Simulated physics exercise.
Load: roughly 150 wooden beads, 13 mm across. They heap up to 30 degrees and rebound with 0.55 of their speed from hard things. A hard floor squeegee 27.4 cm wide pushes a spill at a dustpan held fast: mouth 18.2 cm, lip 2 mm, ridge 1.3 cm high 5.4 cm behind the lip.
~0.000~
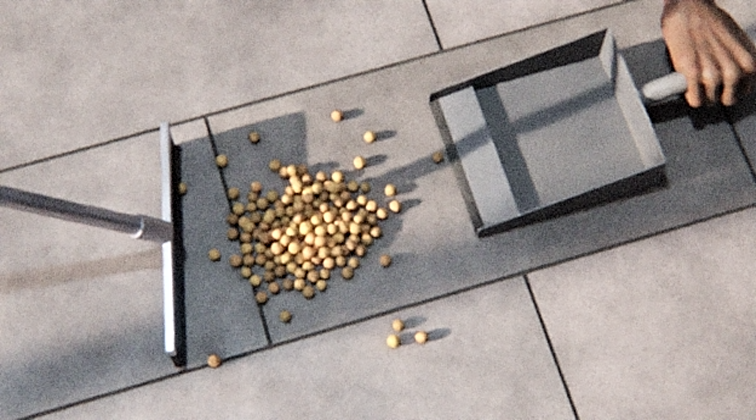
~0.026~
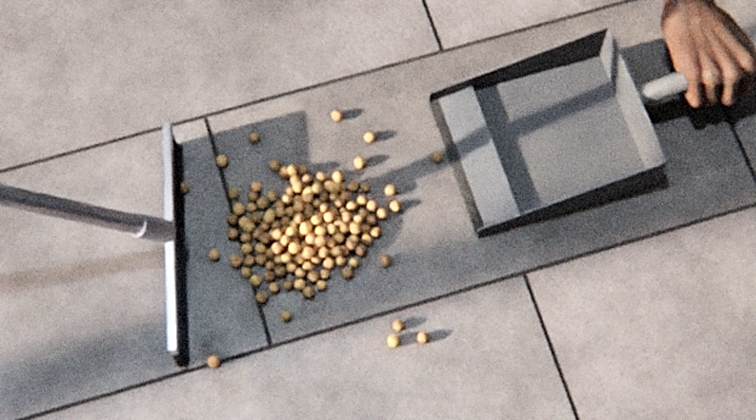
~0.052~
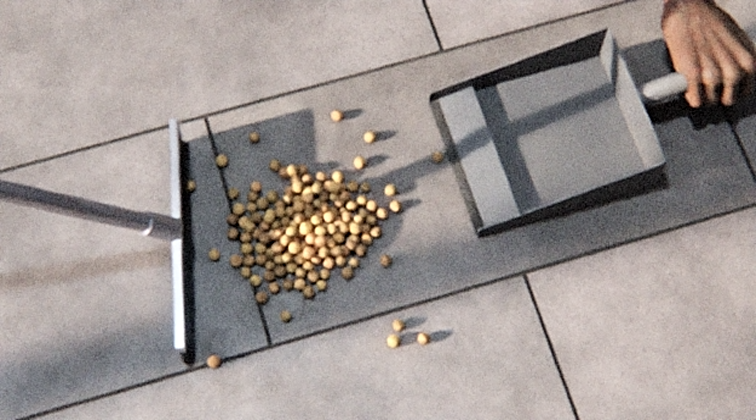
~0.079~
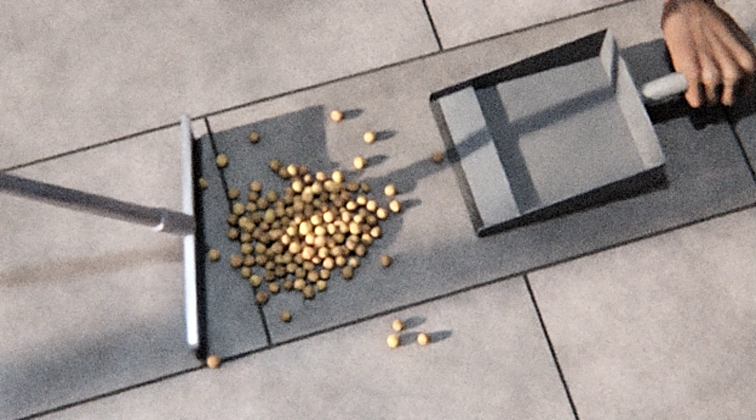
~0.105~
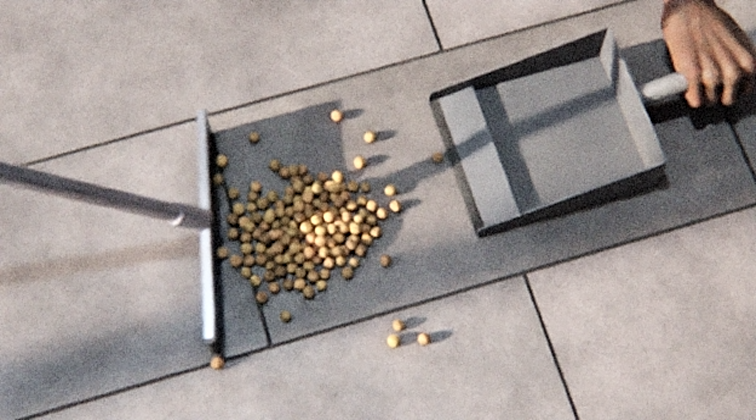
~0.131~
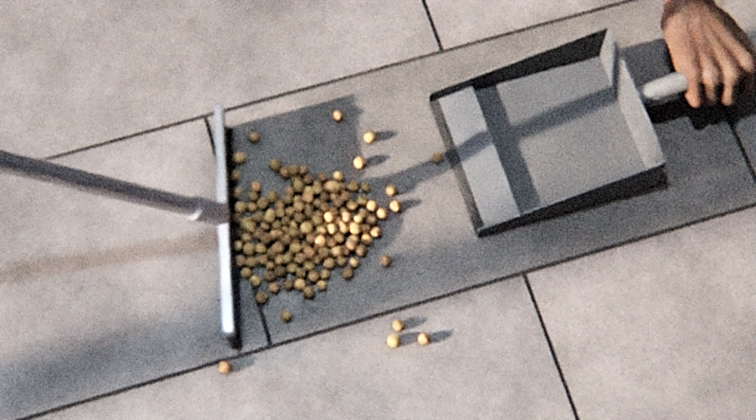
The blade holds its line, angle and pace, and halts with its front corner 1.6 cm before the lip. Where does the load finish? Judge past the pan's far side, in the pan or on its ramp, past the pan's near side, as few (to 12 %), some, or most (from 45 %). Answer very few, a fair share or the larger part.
Far side: Very few, pan: A fair share, near side: A fair share.
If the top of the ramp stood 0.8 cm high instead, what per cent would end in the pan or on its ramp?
In that case some 35 per cent.
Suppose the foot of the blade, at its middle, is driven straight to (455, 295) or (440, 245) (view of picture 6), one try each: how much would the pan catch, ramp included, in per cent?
Some 25 and 30 per cent.
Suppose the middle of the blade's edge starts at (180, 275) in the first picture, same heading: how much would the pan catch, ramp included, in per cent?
About 30 per cent.
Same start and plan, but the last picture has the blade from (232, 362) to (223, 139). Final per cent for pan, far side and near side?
Pan 25, far 5, near 50.
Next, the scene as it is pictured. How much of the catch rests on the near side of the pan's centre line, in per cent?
About 50 per cent.
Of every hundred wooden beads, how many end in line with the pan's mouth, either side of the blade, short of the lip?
Roughly 30 per cent.
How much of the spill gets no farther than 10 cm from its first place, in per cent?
Some 5 per cent.
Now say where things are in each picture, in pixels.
Blade from (171, 351) to (166, 129), moved 0.0 cm, 0 of the pieces shifted so far; middle of the pieces at (308, 225); pan at (556, 139), in the first frame.
Blade from (174, 350) to (168, 128), moved 0.3 cm, 0 of the pieces shifted so far; middle of the pieces at (308, 225), in the second frame.
Blade from (181, 348) to (175, 126), moved 1.1 cm, 1 of the pieces shifted so far; middle of the pieces at (308, 225), in the third frame.
Blade from (194, 343) to (187, 122), moved 2.5 cm, 1 of the pieces shifted so far; middle of the pieces at (308, 225), in the fourth frame.
Blade from (210, 338) to (203, 117), moved 4.4 cm, 3 of the pieces shifted so far; middle of the pieces at (308, 225), in the fifth frame.
Blade from (229, 332) to (220, 112), moved 6.5 cm, 6 of the pieces shifted so far; middle of the pieces at (308, 225); pan at (556, 139). Its pace works out near 0.80 m/s, heading 2 degrees away from the viewer's side, in the sixth frame.
Then, at 0.28 s, middle of the blade 15 cm from the lip; 0 % over the lip, far side 0 %, near side 20 %.
Then, at 0.38 s, middle of the blade 8 cm from the lip; 0 % over the lip, far side 5 %, near side 30 %.
After 0.62 s, middle of the blade 5 cm from the lip; 30 % over the lip, far side 5 %, near side 35 %.
By 1.5 s all is still; far side 5 %, pan 30 %, near side 35 %, in front of the lip or behind the blade 30 %.
